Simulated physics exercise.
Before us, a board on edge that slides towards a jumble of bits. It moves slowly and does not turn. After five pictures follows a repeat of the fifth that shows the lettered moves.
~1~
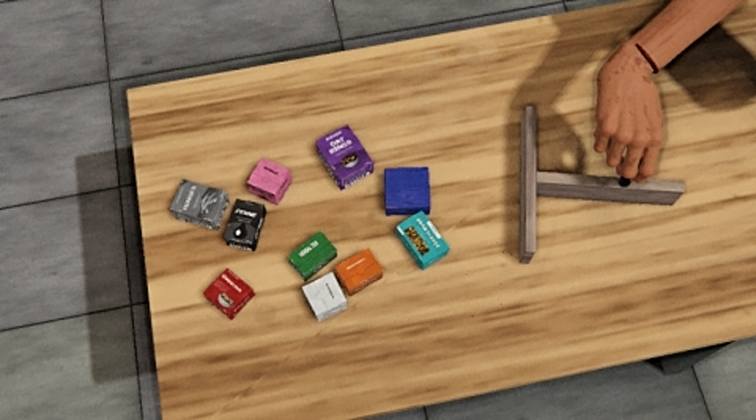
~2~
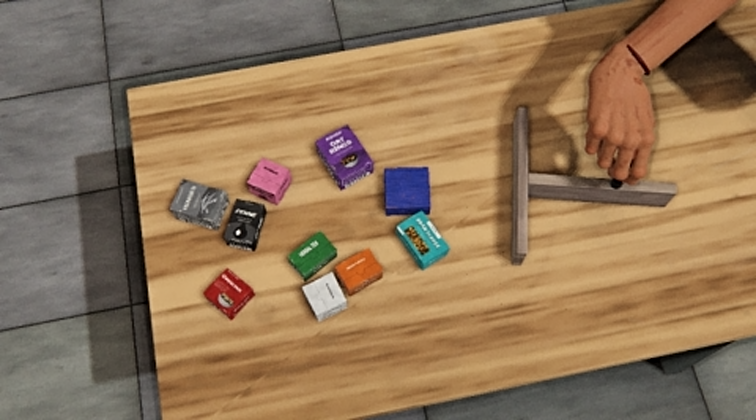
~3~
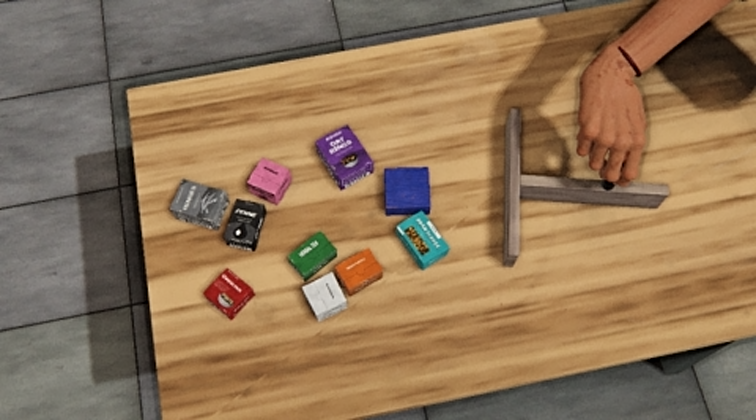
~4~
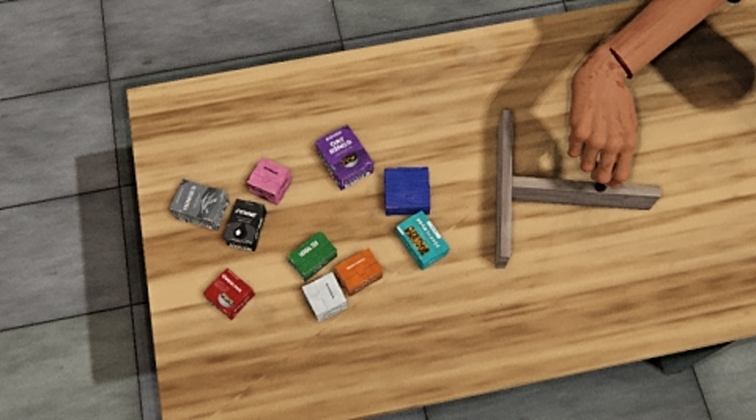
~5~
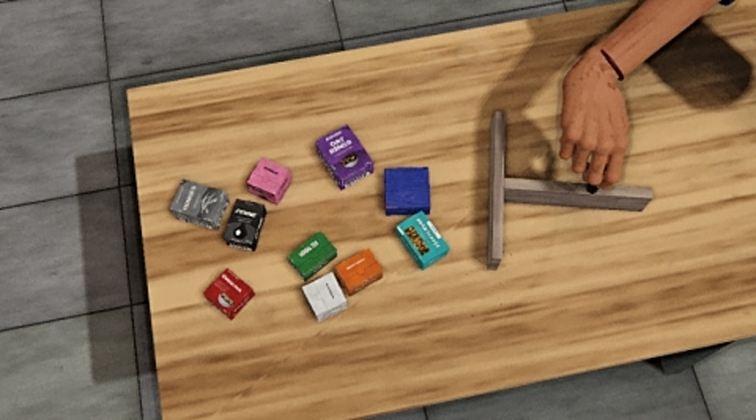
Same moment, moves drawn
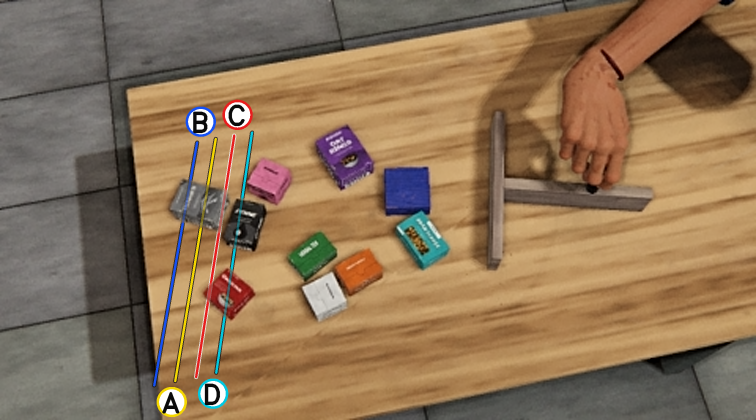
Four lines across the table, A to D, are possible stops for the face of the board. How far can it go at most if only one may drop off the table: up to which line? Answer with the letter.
C.
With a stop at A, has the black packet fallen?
By then, yes.
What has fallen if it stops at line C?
The grey box.
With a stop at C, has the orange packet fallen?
No.
On the marked copy, A at (196, 253); B at (177, 257); C at (216, 249); D at (235, 246).
With C. Early on, board (399, 201); white packet (319, 304); purple packet (340, 153).
Further on, board (297, 221); grey box (196, 205); red box (211, 305).
At the end, board (215, 237); grey box over the edge; red box (155, 317); one fallen.
As for the rest, A drops four; B drops five; D is within the limit but short.
